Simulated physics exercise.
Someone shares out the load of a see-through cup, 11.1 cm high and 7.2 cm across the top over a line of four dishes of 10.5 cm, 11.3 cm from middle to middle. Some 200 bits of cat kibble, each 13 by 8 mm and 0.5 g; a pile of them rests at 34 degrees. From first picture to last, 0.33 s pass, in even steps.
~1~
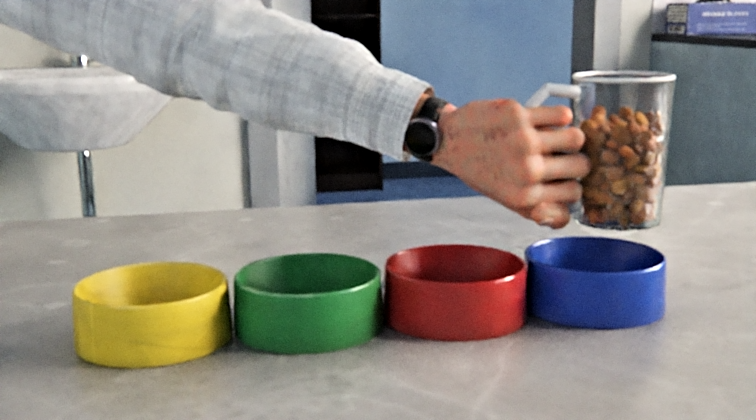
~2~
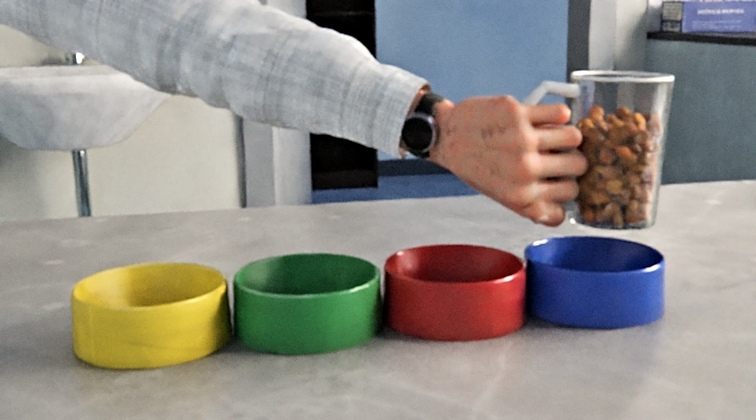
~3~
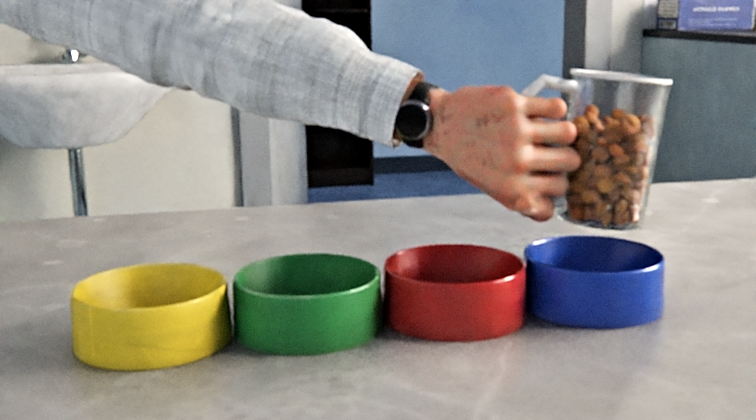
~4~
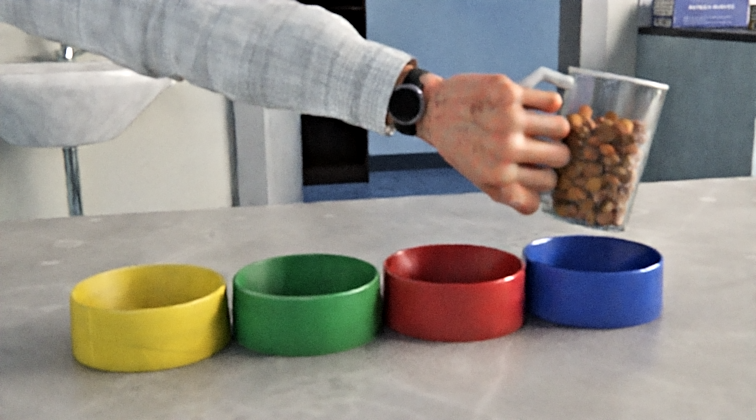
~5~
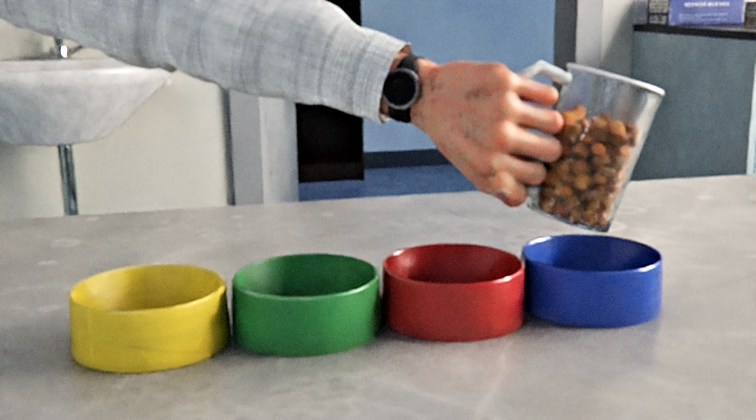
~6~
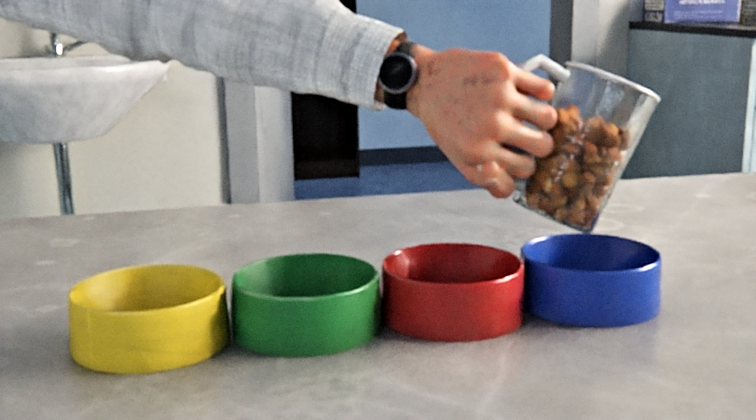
A hand tilts a clear cup of brown kibble rightward above a blue dish.
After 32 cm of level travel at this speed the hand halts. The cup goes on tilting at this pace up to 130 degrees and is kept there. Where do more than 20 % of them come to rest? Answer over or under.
Red over, blue under, green under, yellow under, counter under.
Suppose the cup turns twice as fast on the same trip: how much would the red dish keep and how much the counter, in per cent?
Red 0, counter 0.
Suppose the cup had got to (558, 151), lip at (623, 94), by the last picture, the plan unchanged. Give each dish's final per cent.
Red 0; blue 0; green 100; yellow 0.
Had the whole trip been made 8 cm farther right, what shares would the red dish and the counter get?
Red 0; counter 0.
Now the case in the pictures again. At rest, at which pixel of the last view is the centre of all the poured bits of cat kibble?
Around (467, 290).
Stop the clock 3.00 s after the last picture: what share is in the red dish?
Near 85 per cent so far.
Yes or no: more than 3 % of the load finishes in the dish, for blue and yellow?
Blue yes; yellow no.
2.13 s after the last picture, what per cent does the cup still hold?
Roughly 0 per cent.
Then, 1.28 s after the last picture, tilt 130 degrees; cup holds 25 %, red 60 %, blue 10 %.
Then, 2.13 s after the last picture, tilt 130 degrees; cup holds 0 %, red 85 %, blue 10 %.
Then, 3.00 s after the last picture, tilt 130 degrees; cup holds 0 %, red 85 %, blue 10 %.
In the end, red 85 %, blue 10 %, green 0 %, yellow 0 %, counter 5 %.
